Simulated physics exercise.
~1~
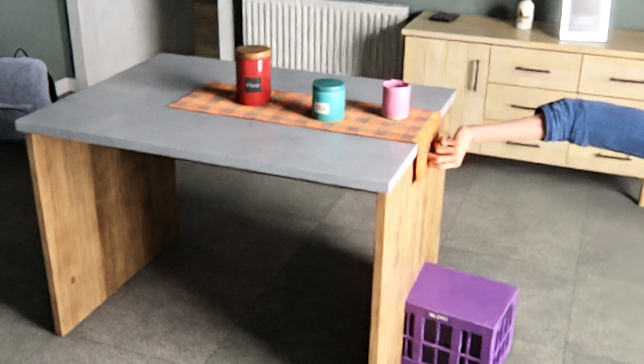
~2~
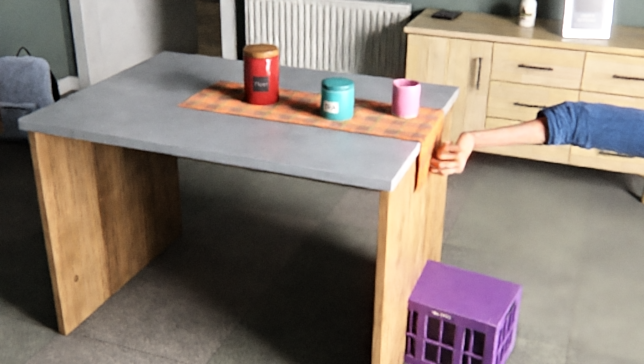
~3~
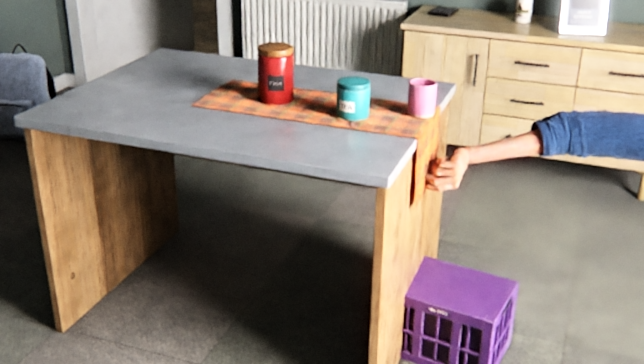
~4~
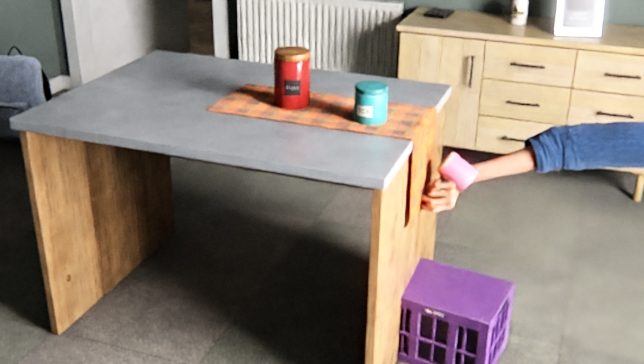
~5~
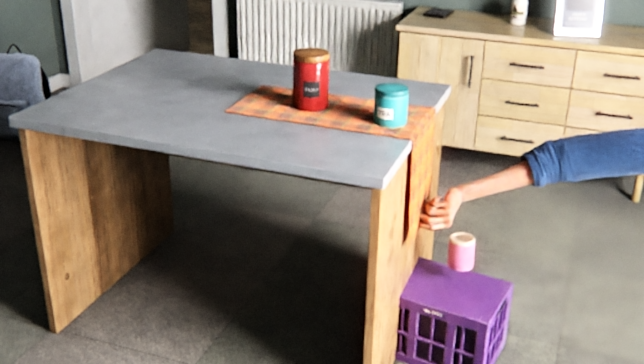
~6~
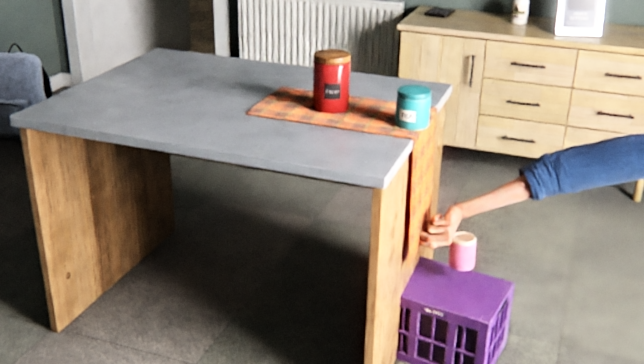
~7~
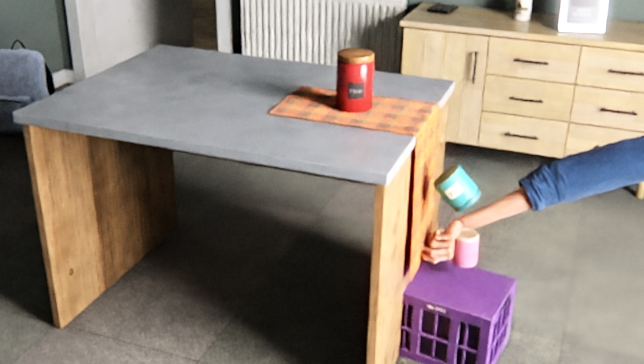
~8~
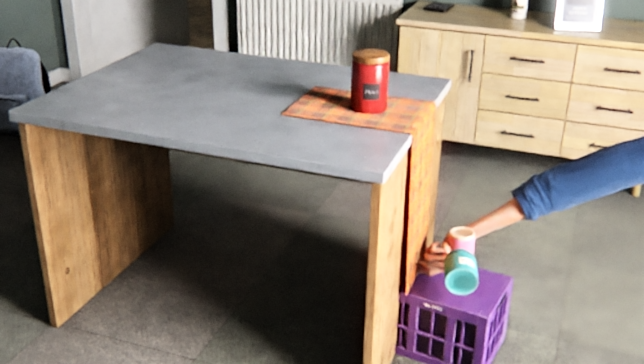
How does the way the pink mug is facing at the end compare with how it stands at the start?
At the start the pink mug stands upright on the runner, but by the end it is upside down on the purple crate.
